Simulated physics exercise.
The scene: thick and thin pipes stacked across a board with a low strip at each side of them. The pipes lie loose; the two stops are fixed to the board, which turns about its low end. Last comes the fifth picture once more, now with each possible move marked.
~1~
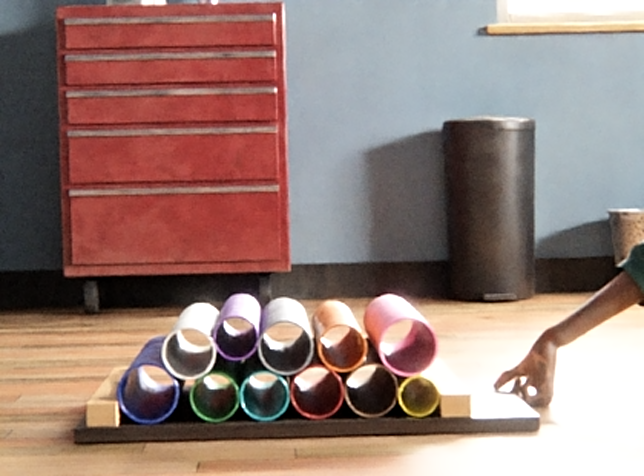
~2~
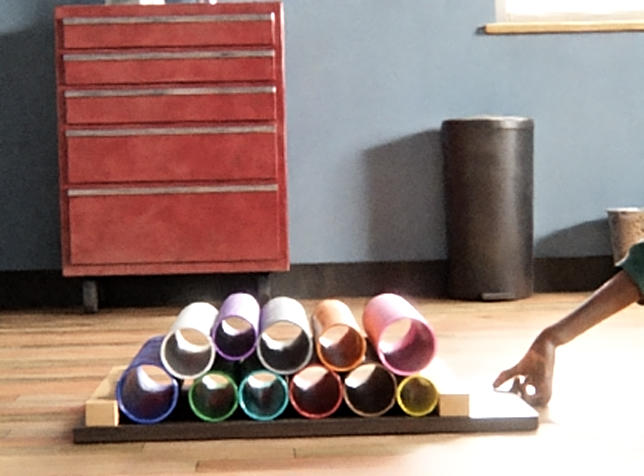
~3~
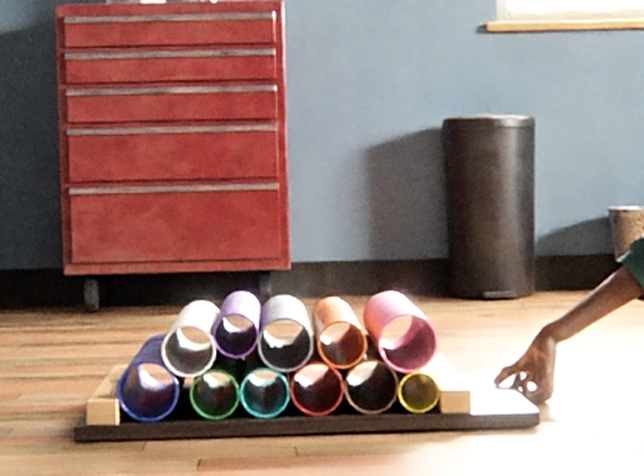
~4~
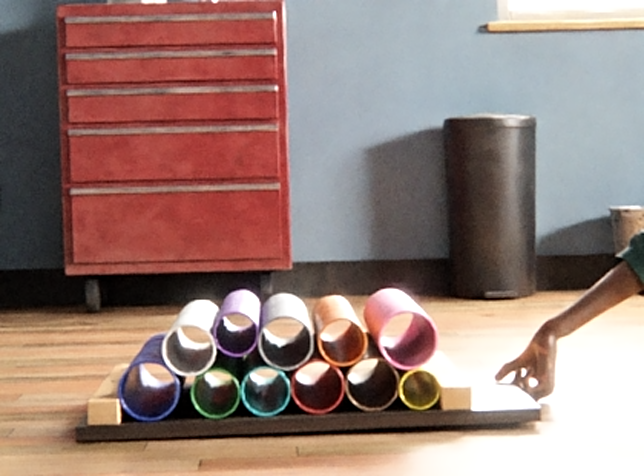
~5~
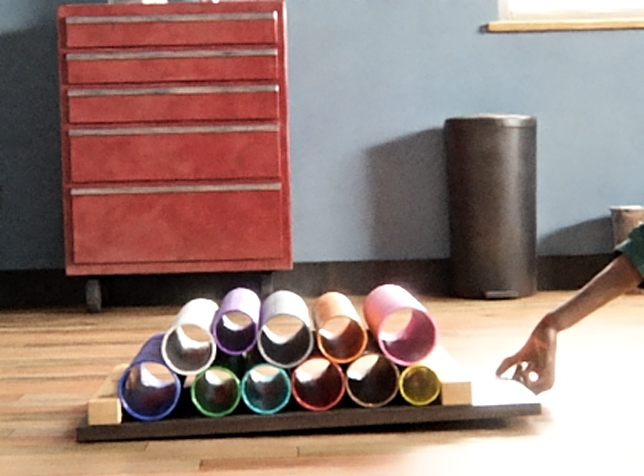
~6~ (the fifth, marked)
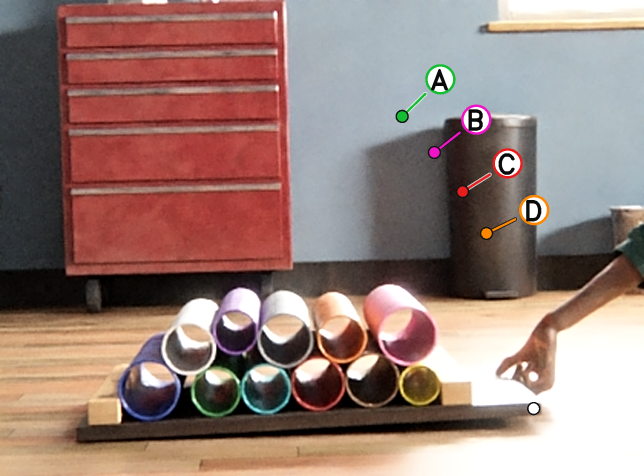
Board stacked with two rows of colourful pipes staying almost still on a wooden floor, a hand at its right end.
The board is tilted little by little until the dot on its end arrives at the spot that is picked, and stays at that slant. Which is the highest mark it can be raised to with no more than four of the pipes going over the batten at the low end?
At most to B.
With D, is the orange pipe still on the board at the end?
Yes, with D.
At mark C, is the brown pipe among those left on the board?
Yes, with C.
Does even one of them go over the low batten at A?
At A: Yes.
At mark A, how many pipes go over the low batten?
At A the number is five.
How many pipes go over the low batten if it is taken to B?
It comes to four.
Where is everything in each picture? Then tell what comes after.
White pipe (189, 353); grey pipe (285, 348); orange pipe (342, 347), in the first picture.
Orange pipe (341, 347); pink pipe (407, 346), in the second picture.
Board (304, 393); brown pipe (371, 387); yellow pipe (419, 392); red pipe (317, 389), in the third picture.
Board (306, 391); blue pipe (149, 390); green pipe (216, 393), in the fourth picture.
Board (306, 388); blue pipe (149, 390); green pipe (216, 392), in the fifth picture.
On the marked copy, A at (402, 117); B at (434, 152); C at (462, 192); D at (487, 233); the white dot at (533, 409).
Taking B. A third of the way, board at 20°.
Two thirds of the way, board at 37°.
When it is over, board at 37°, four over the low batten (white, grey, orange, purple).
As for the rest, A five over the low batten; C four over the low batten (white, grey, orange, purple); D three over the low batten (white, grey, purple).
